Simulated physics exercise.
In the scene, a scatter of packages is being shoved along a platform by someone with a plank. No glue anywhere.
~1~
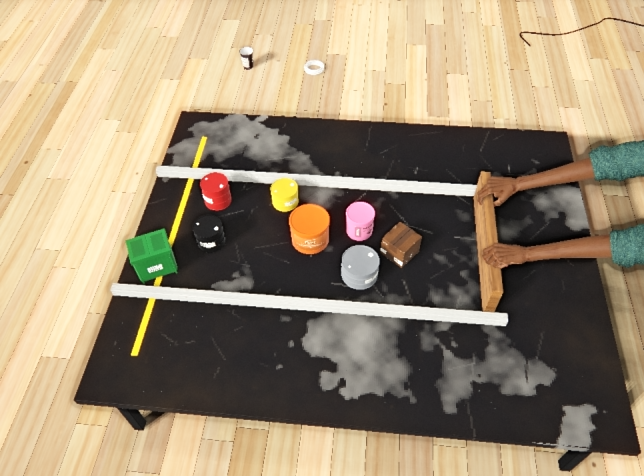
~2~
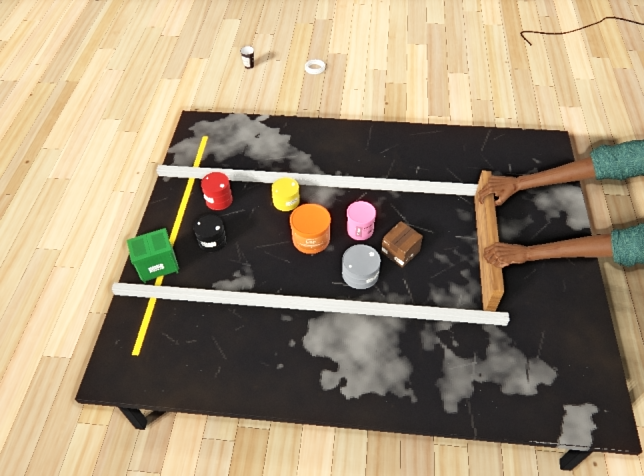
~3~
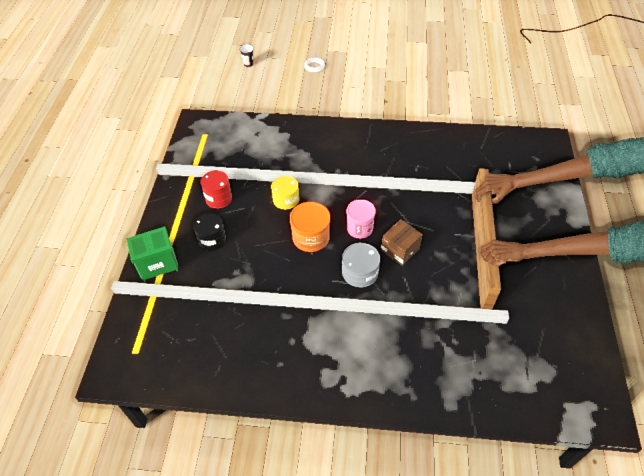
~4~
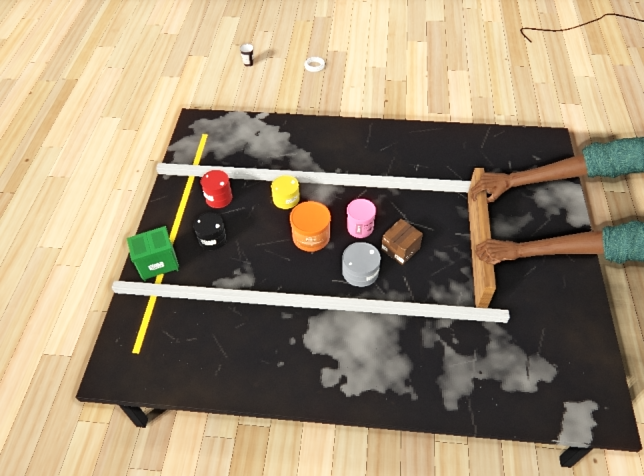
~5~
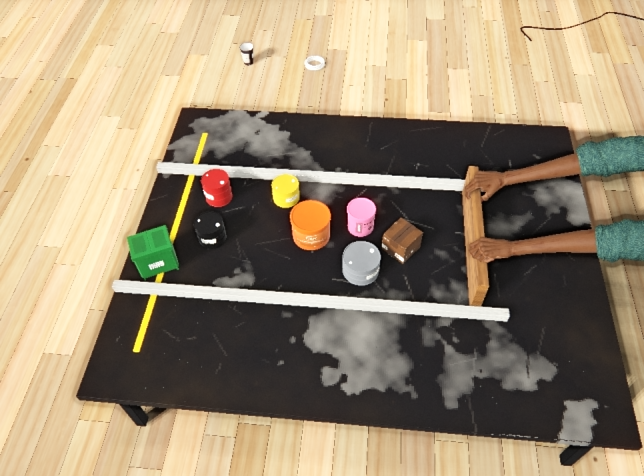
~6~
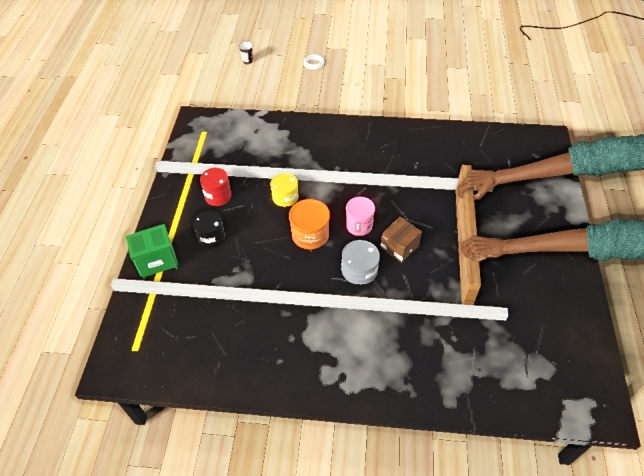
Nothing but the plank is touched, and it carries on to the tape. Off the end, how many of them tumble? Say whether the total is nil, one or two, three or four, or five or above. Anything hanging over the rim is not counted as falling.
So the tally of ones that come down is three, perhaps four, really.
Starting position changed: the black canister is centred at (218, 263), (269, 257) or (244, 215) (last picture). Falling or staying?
Taking the places in order, it falls away, then falls away, then falls away.
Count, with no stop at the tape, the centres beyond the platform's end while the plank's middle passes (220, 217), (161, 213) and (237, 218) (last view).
Respectively 0, 4 and 0.
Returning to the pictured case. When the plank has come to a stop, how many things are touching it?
The count in contact is 4.
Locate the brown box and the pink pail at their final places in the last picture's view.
Brown box: (154, 225); pink pail: (164, 200).
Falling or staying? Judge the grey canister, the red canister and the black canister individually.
The grey canister keeps its place, the red canister ends up off, the black canister ends up off.
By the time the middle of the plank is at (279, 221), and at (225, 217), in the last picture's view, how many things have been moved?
6 and 8.
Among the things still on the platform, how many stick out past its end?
0, I think.
Soon after, none off yet; green tote at rest near (153, 252); red canister at rest near (216, 187); black canister at rest near (210, 229).
Then, none off yet; green tote at rest near (153, 252); red canister at rest near (216, 187); black canister moved about its own width near (190, 230).
By the end, the number that fall off is three or four; fallen, orange pail, black canister, red canister and green tote.
